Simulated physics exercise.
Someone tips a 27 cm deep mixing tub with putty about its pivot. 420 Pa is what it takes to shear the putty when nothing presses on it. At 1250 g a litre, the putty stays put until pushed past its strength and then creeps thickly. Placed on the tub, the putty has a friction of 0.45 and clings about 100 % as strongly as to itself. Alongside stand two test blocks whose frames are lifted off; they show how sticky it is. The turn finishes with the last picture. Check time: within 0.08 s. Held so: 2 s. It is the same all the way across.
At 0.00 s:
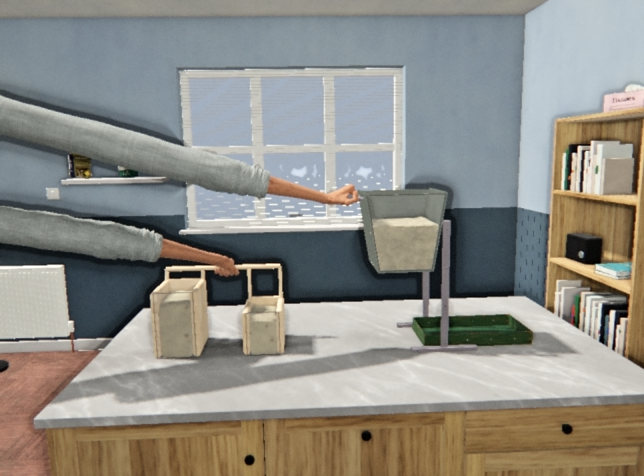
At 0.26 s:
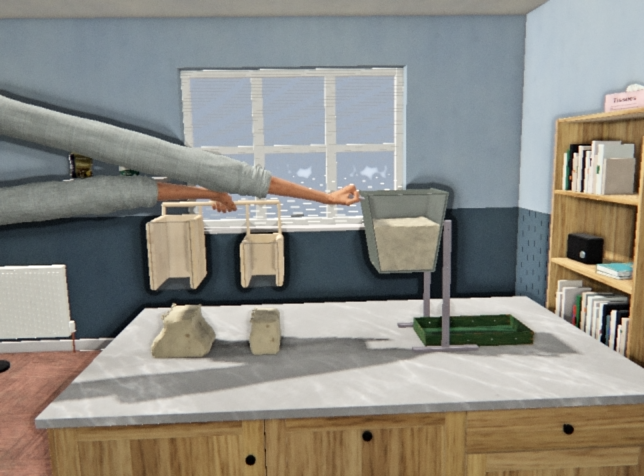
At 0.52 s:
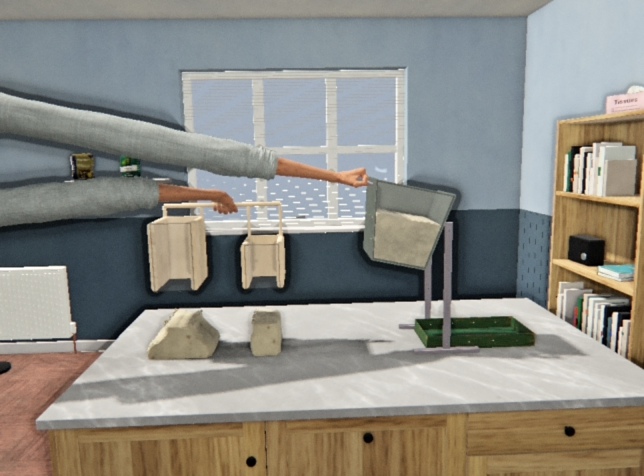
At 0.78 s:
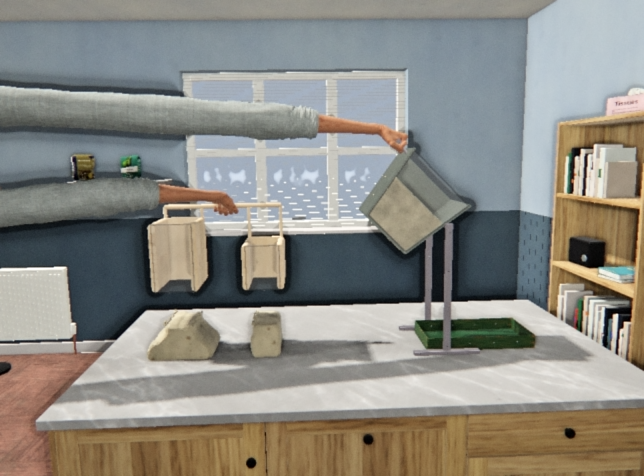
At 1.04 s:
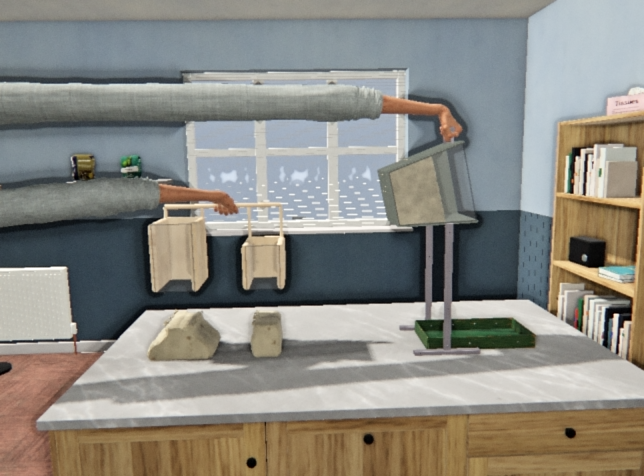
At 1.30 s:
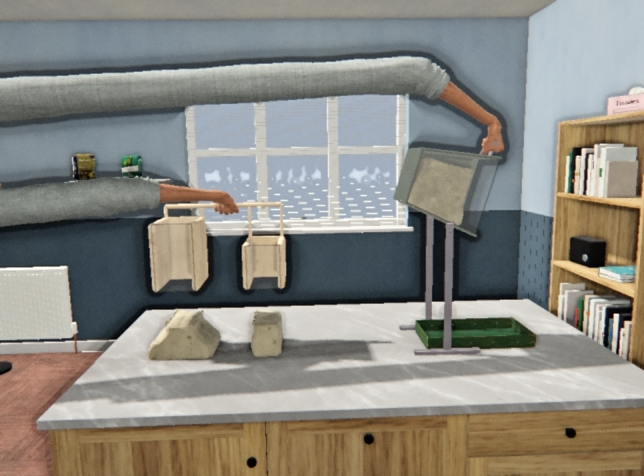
Two long grey-sleeved arms reach in from the left over a pale marble-topped wooden counter, seen from the front by a still camera in a blue room with a window and bookshelf. The lower hand lifts two wooden casings off beige blocks, which slump slightly, beside a grey tub of beige putty on a stand above a green tray. The upper hand then swings the tub rightward past upright, the putty staying inside.
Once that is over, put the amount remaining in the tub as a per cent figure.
The amount remaining comes to about 0 %.
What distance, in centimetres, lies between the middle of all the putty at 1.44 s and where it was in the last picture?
Shift: Some 10 cm.
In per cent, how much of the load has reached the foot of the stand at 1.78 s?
Near 60 %.
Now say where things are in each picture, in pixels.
The first picture shows handle-side rim at (368, 195), tilt 0 degrees; top of the putty at (437, 224); blocks stand 20 cm, 13 cm (left to right).
The second picture shows handle-side rim at (369, 195), tilt 0 degrees; top of the putty at (438, 225); blocks stand 15 cm, 13 cm (left to right).
The third picture shows handle-side rim at (378, 180), tilt 12 degrees; top of the putty at (380, 214); blocks stand 13 cm, 12 cm (left to right).
The fourth picture shows handle-side rim at (416, 150), tilt 45 degrees; top of the putty at (396, 180); blocks stand 13 cm, 12 cm (left to right).
The fifth picture shows handle-side rim at (464, 143), tilt 79 degrees; top of the putty at (430, 158); blocks stand 13 cm, 12 cm (left to right).
The sixth picture shows handle-side rim at (501, 160), tilt 107 degrees; top of the putty at (432, 160); blocks stand 13 cm, 12 cm (left to right).
After 1.44 s, the tub is at 107 degrees and holds 84 %.
After 1.61 s, the tub is at 107 degrees and holds 35 %.
After 1.78 s, the tub is at 107 degrees and holds 15 %.
After 1.95 s, the tub is at 107 degrees and holds 0 %.
After 3.30 s, at the end, the tub is at 107 degrees and holds 0 %.
